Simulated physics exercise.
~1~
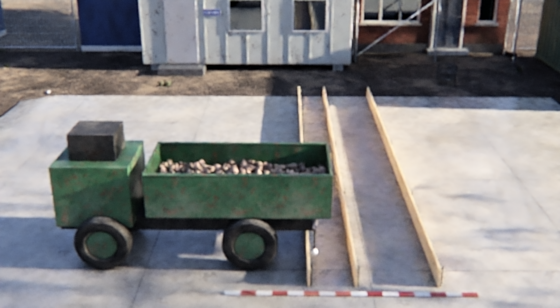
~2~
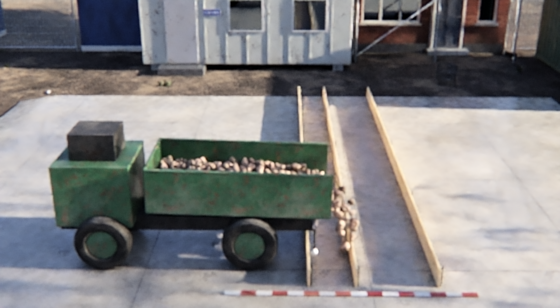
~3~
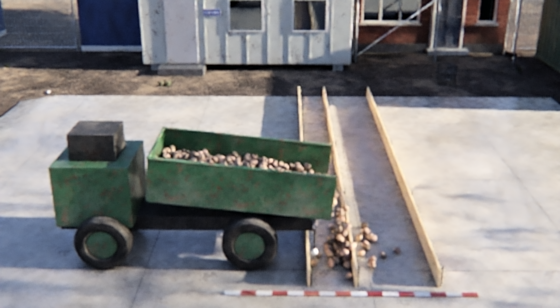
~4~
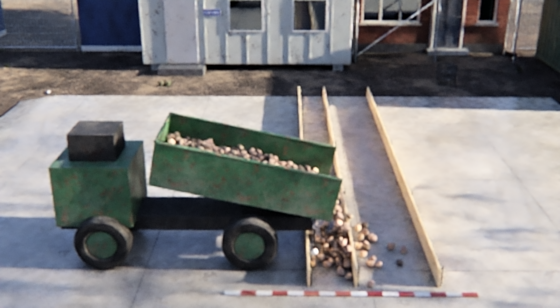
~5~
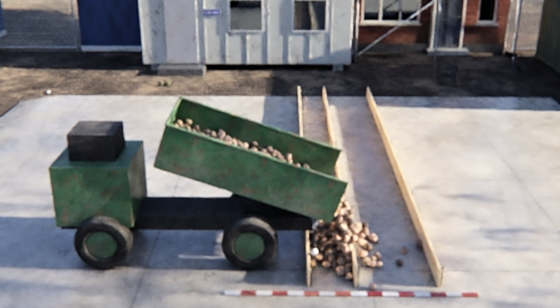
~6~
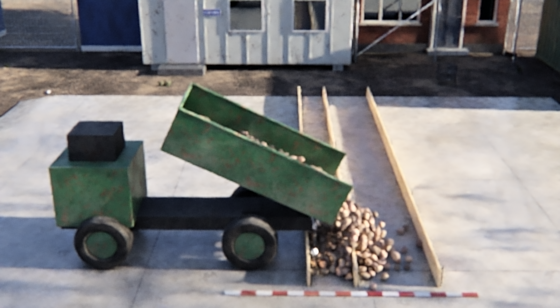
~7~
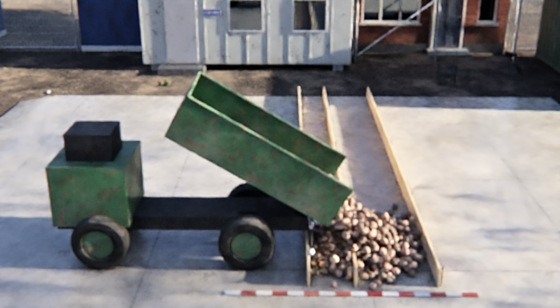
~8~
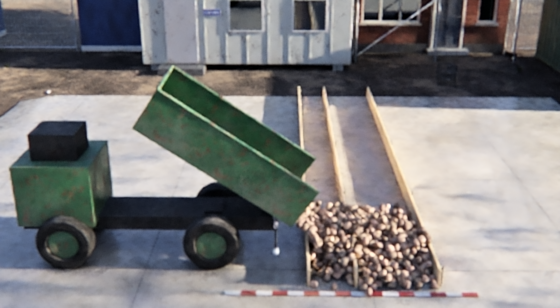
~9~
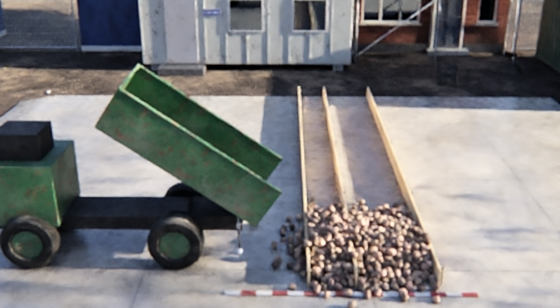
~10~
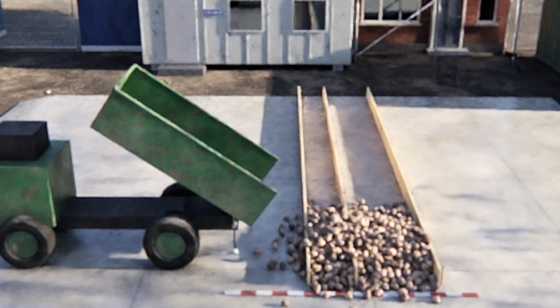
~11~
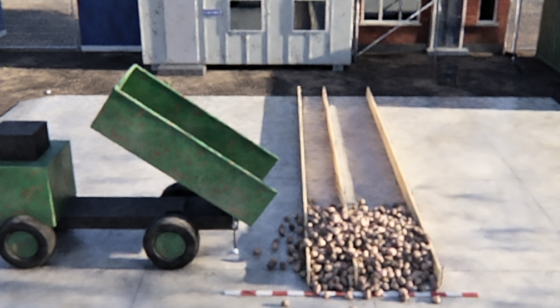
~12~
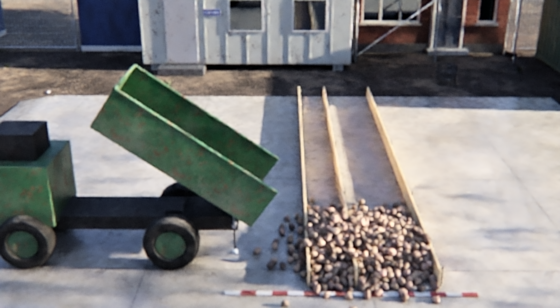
On a pale concrete yard, a green toy-like tipper truck gradually raised its bed and spilled brown stones between wooden planks on the right, then rolled left with the bed still tilted and stopped, leaving a broad heap mostly between the planks.
